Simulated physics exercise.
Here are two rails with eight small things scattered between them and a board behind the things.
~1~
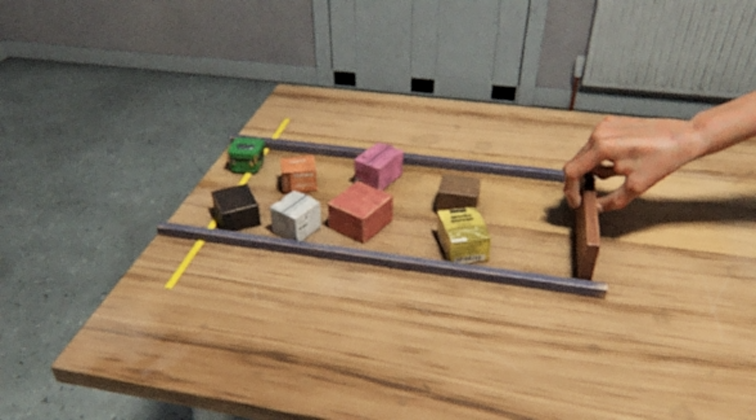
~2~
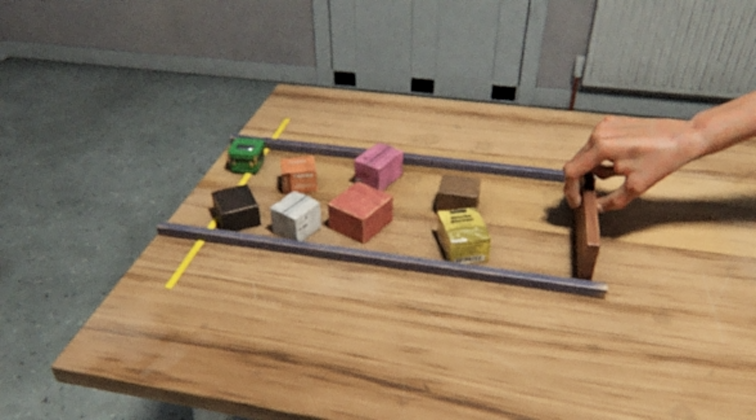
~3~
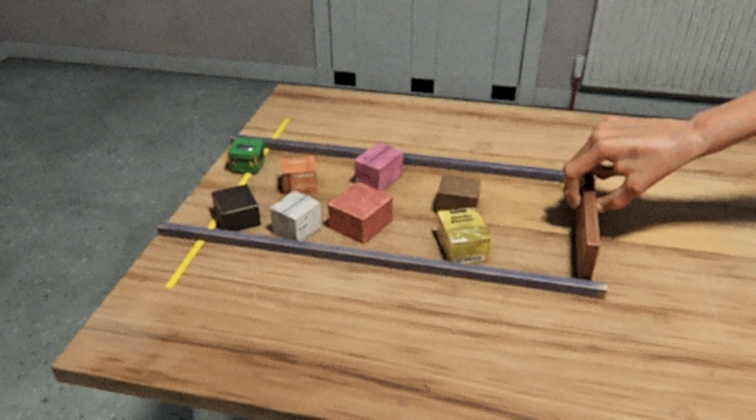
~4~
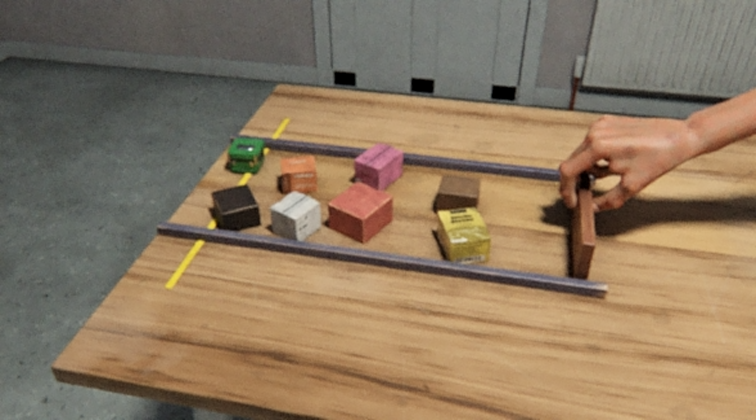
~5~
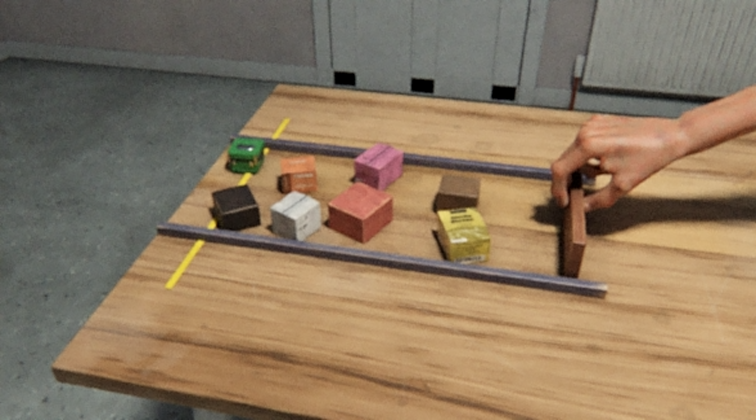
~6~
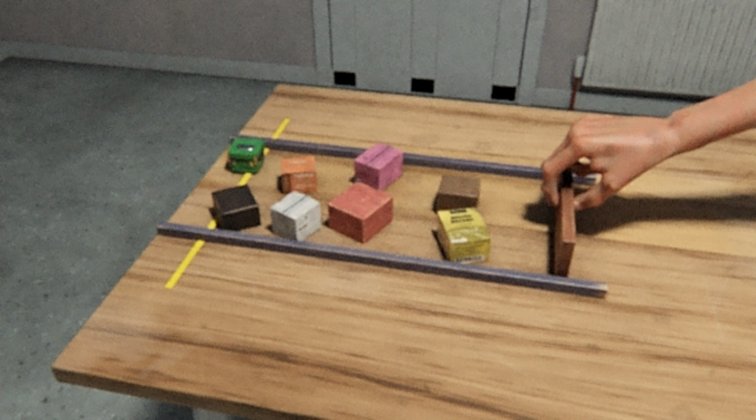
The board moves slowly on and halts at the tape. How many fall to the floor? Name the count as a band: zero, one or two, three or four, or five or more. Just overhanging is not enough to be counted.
The count falls in the five or more band.
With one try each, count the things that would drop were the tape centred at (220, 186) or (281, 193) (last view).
On the floor, 5 then 2.
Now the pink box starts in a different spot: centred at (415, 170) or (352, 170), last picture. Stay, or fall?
Place by place, it stays put; stays put.
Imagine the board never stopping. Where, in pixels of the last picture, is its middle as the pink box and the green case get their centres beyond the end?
(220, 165) and (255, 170), roughly.
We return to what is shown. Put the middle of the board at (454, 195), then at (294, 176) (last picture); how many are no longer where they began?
The first count is 2, and then it's 8.
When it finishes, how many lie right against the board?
I count 3 of them.
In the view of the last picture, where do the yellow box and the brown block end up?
The yellow box comes to rest close to (204, 198), while the brown block rests close to (225, 169).
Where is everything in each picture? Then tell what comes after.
Green case (247, 156); black block (236, 208); orange box (299, 175); board (585, 211); tape (239, 188), in the first picture.
Black block (236, 209); yellow box (463, 236), in the second picture.
Orange box (299, 175); white box (296, 217), in the third picture.
Green case (247, 157); pink box (379, 167), in the fourth picture.
Black block (236, 209); red block (361, 212), in the fifth picture.
Green case (247, 157); black block (236, 209); orange box (299, 175); board (564, 208); tape (239, 188), in the sixth picture.
Soon after, none off yet; green case at rest near (247, 157); black block at rest near (236, 209); orange box at rest near (299, 175).
By the end, the number that fall off is five or more; fallen, red block, white box, orange box, black block and green case.
